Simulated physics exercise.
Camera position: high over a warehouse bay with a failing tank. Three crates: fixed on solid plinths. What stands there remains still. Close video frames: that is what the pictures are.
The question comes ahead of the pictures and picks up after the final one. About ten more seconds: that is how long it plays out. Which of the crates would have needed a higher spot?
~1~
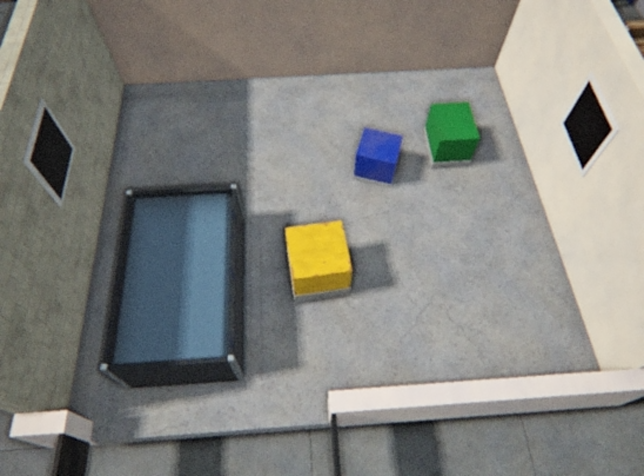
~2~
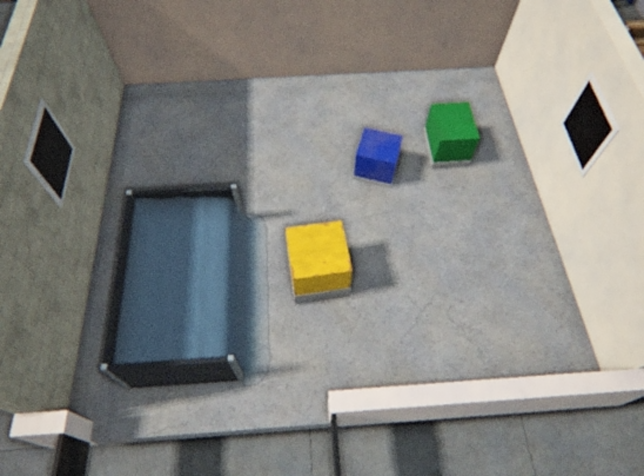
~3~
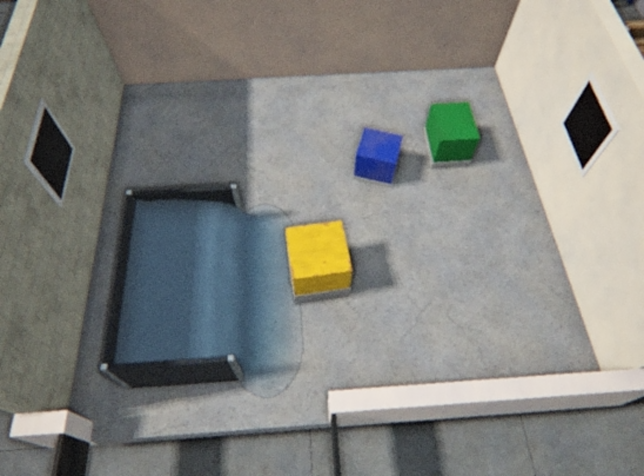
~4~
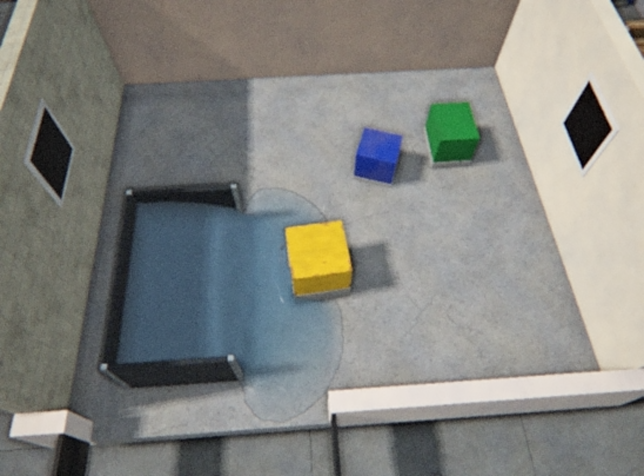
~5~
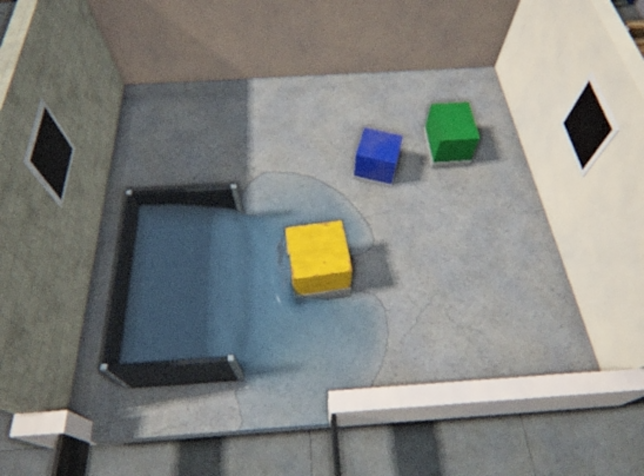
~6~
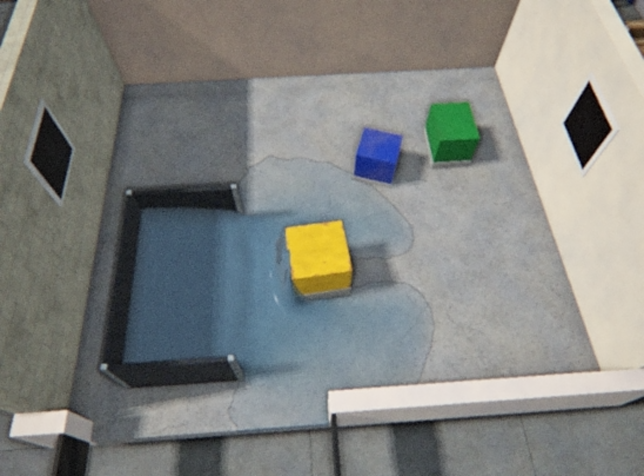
Blue crate: Yes, it gets wet. Green crate: Yes, it gets wet. Yellow crate: Yes, it gets wet.
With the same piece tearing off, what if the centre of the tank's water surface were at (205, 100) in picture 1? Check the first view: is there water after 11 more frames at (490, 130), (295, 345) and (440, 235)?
Results in order - swamped, left untouched, swamped.
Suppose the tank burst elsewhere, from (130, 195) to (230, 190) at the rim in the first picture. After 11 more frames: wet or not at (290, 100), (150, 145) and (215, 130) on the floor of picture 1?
Place one: Reached by the flood. Place two: Reached by the flood. Place three: Reached by the flood.
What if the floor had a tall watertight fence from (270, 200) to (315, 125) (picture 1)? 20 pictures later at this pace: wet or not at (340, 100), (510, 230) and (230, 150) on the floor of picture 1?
As listed: Covered, covered, not flooded.
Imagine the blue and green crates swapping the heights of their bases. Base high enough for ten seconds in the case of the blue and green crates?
Well, the blue crate gets reached and the green crate gets reached.
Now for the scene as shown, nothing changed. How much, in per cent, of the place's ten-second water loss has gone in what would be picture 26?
Near 55 in a hundred, I reckon.
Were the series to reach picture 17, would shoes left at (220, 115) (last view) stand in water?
Lab note: Spot reads unsubmerged.
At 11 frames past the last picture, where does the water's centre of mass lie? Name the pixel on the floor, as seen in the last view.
The balance point is around (358, 270).
A moment on, water covers 45 % of the floor; the blue crate water round its plinth, the green crate water round its plinth, the yellow crate water round its plinth.
Next, water covers 60 % of the floor; the blue crate water round its plinth, the green crate water round its plinth, the yellow crate water round its plinth.
Then, water covers 65 % of the floor; the blue crate water round its plinth, the green crate water round its plinth, the yellow crate water round its plinth.
Later, water covers 80 % of the floor; the blue crate water round its plinth, the green crate water round its plinth, the yellow crate water round its plinth.
In the end, water covers 95 % of the floor; the blue crate was topped, the green crate was topped, the yellow crate was topped.
